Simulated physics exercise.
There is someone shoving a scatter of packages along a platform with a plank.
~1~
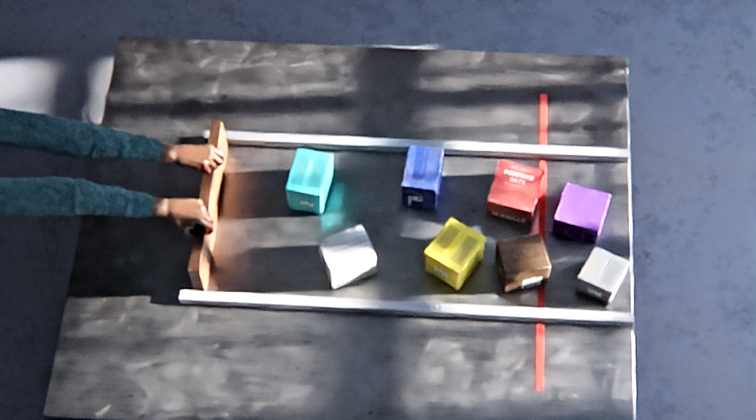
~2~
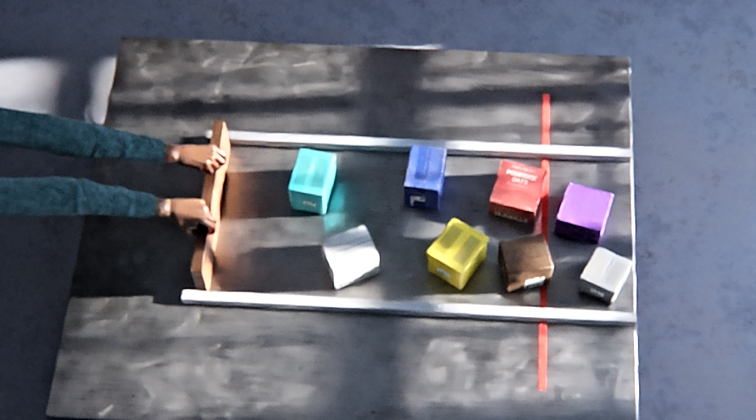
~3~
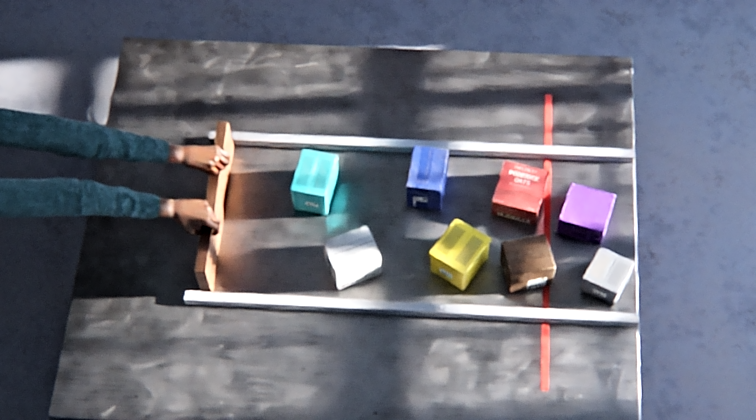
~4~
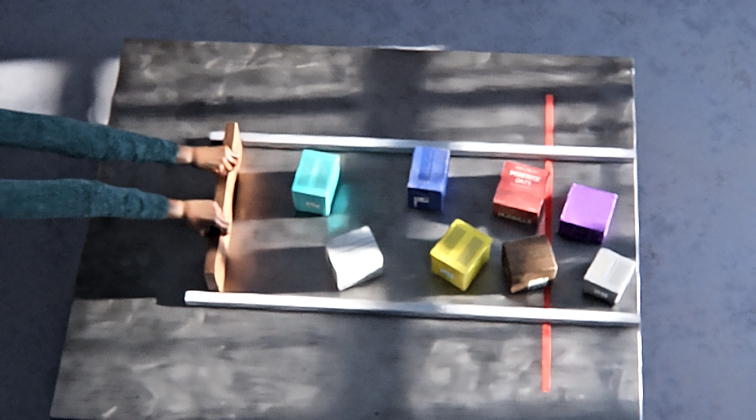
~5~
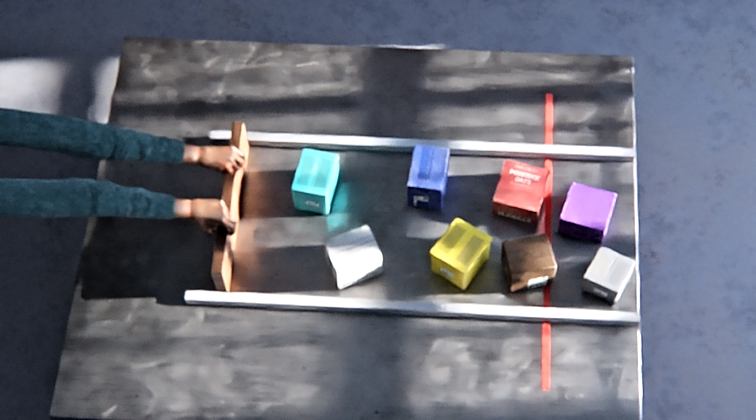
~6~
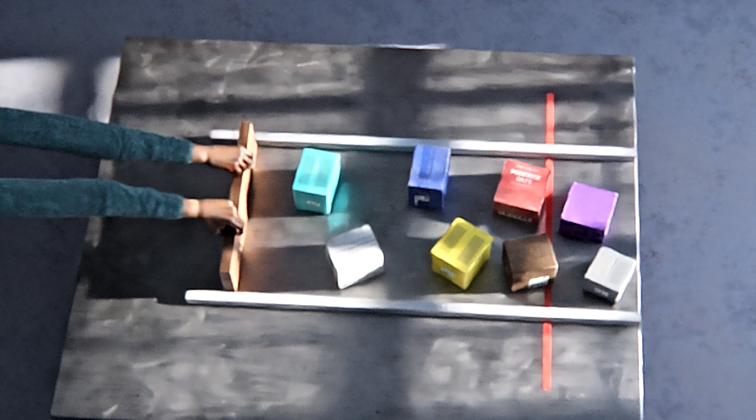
On a dark platform between two pale rails, two hands in green sleeves grip a wooden plank at the left, with eight coloured boxes scattered to its right. The hands slide the plank a short way rightward, narrowing the gap to the teal box, while the boxes barely shift around the red tape.
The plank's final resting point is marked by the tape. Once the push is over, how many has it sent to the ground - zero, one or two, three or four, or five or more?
Once it is over, it has sent three or four to the ground.
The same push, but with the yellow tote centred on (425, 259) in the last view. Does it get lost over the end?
Result: It stays aboard.
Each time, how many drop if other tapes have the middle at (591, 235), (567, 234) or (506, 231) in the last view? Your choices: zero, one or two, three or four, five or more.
Taking the places in the order asked: 5 or more, then three to four, then just one or two.
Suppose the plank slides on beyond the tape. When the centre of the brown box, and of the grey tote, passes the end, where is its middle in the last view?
Around (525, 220), then around (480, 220).
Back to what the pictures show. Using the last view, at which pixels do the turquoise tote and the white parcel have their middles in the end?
In order, first (568, 192), then (573, 277).
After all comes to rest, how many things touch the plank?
Counting them up gives 2.
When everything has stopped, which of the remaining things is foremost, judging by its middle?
The yellow tote is foremost.
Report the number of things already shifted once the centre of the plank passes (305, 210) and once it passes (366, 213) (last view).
First 1, then 2.
Soon after, none off yet; grey tote at rest near (609, 276); purple crate at rest near (588, 212); brown box at rest near (529, 263).
After that, none off yet; grey tote at rest near (609, 276); purple crate at rest near (588, 212); brown box moving near (534, 263).
And then, none off yet; grey tote displaced about its own width near (644, 279); purple crate displaced about its own width near (631, 212); brown box displaced well along near (603, 266).
In the end, the number that fall off is three or four; gone, red box, brown box, purple crate and grey tote.
